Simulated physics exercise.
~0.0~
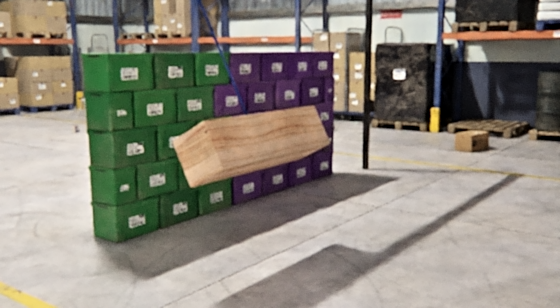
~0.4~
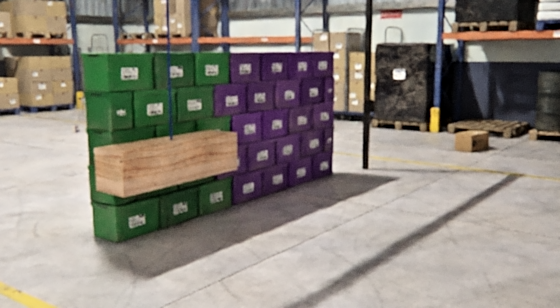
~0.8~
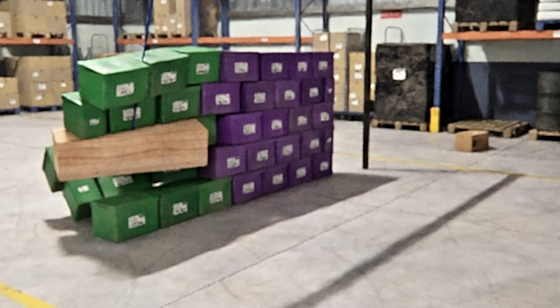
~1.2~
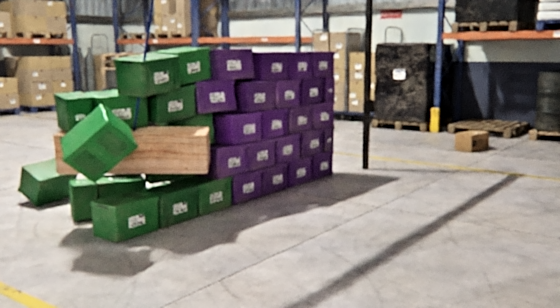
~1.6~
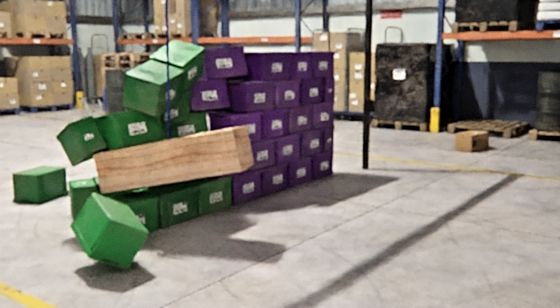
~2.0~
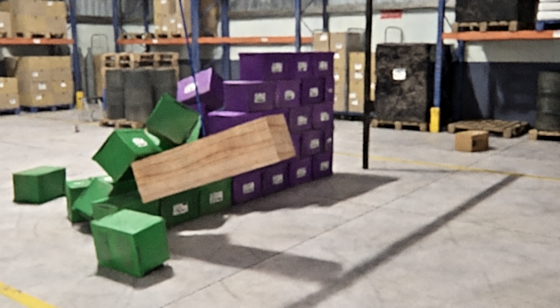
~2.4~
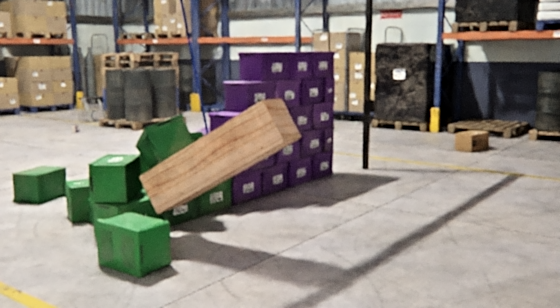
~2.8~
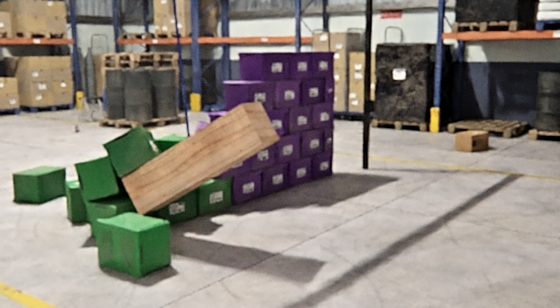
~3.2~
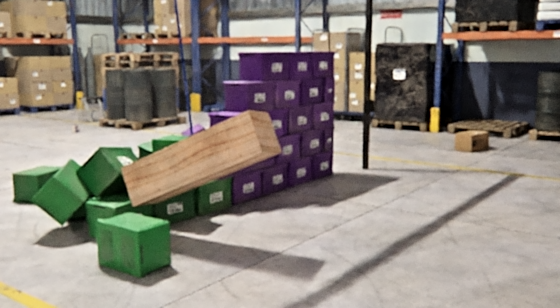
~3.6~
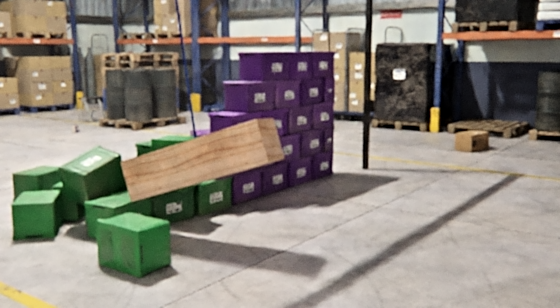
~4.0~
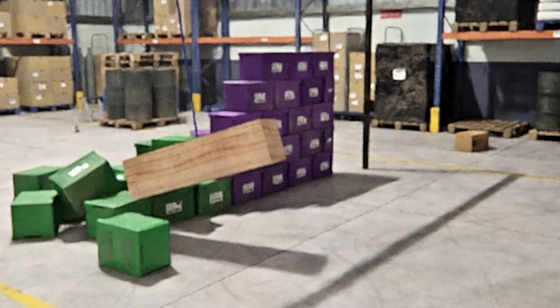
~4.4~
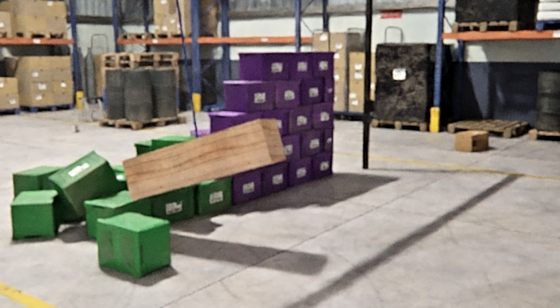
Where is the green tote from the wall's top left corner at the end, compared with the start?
At the start it sits on the top row at the left end of the wall. At the end it lies on its side on the floor, in front of the collapsed green end.
